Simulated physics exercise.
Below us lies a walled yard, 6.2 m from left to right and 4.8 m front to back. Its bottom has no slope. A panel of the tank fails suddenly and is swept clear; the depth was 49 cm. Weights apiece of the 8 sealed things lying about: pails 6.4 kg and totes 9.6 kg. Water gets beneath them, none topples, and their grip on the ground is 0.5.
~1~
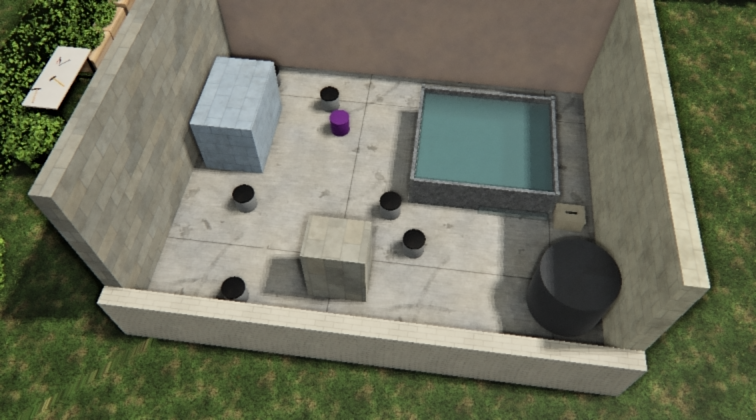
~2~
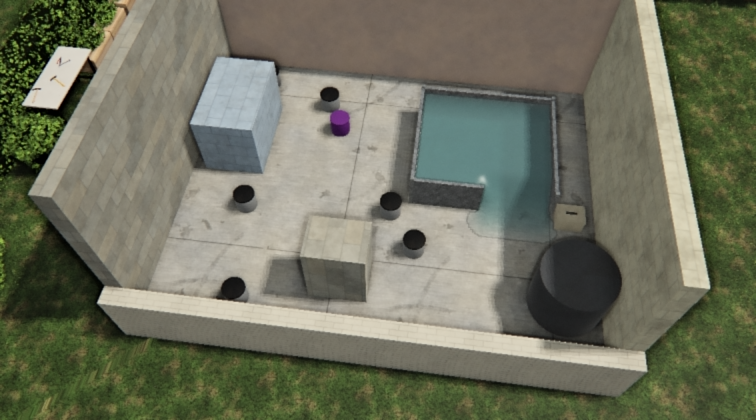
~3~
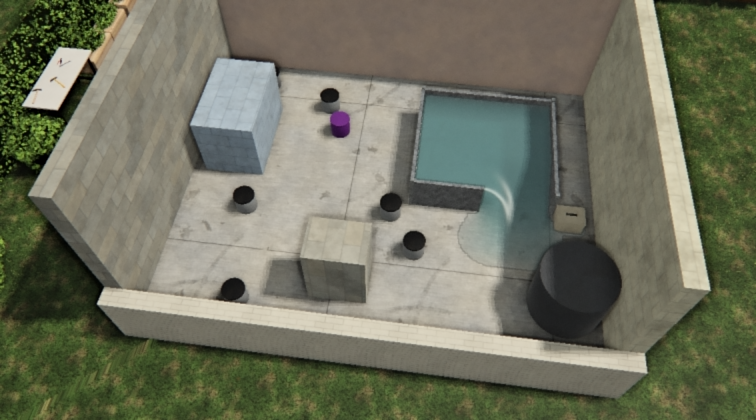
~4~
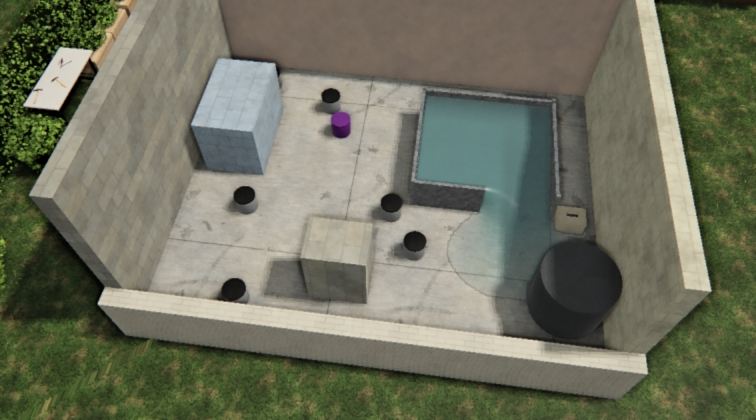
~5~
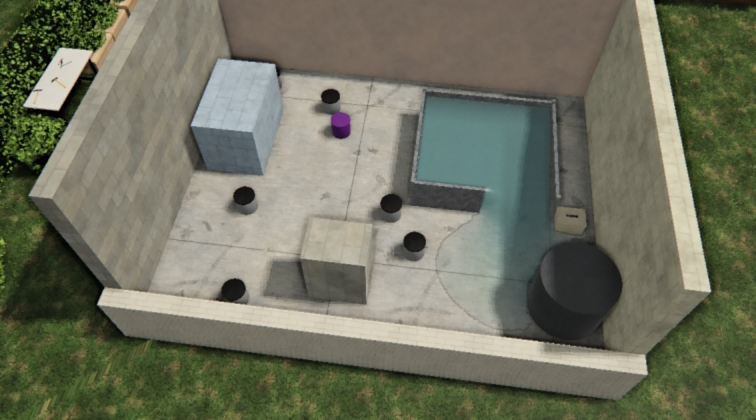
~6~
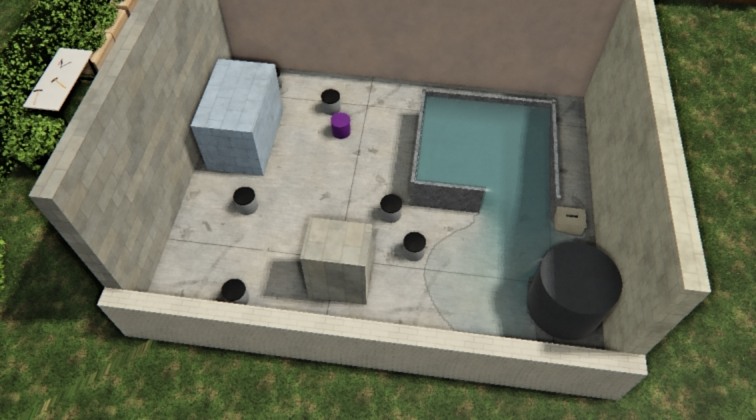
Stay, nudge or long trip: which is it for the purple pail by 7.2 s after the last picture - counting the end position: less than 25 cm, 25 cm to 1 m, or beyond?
The purple pail stays put.
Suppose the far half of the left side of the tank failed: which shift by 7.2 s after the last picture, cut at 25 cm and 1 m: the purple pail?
In that case the purple pail travels far.
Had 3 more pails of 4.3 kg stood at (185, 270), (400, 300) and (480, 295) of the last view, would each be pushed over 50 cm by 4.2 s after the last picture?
In that order: Over, over, more.
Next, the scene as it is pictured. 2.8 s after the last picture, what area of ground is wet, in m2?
About 16 m2.
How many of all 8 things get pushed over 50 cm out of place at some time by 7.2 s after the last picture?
I count 3.
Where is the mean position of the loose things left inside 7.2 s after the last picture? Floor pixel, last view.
Around (331, 152).
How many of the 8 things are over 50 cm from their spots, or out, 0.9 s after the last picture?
0 of them.
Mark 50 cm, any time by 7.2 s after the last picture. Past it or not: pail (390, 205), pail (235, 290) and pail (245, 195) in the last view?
In turn: Past it, more, under.
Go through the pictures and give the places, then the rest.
The purple pail at (339, 117), on the bottom; 3.7 m2 under water; 0 of 8 have shifted, in the first picture.
The purple pail at (340, 117), on the bottom; water covers 4.2 m2; 0 of 8 have shifted, in the second picture.
The purple pail at (340, 119), on the bottom; water covers 4.8 m2; 0 of 8 have shifted, in the third picture.
The purple pail at (341, 119) rests on the ground; 5.5 m2 under water; 0 of 8 have shifted, in the fourth picture.
The purple pail at (340, 120) rests on the ground; 6.1 m2 under water; 0 of 8 have shifted, in the fifth picture.
The purple pail at (340, 120) rests on the ground; 6.8 m2 under water; 0 of 8 have shifted, in the sixth picture.
Then, 0.9 s after the last picture the purple pail is near (340, 120), 0.0 m from its start, aground; 0 afloat.
Then, 2.8 s after the last picture the purple pail is near (340, 120), 0.0 m from its start, aground; 2 afloat.
Then, 4.8 s after the last picture the purple pail is near (340, 120), 0.0 m from its start, aground; 0 afloat.
Then, 7.2 s after the last picture the purple pail is near (341, 118), 0.0 m from its start, aground; 1 afloat.
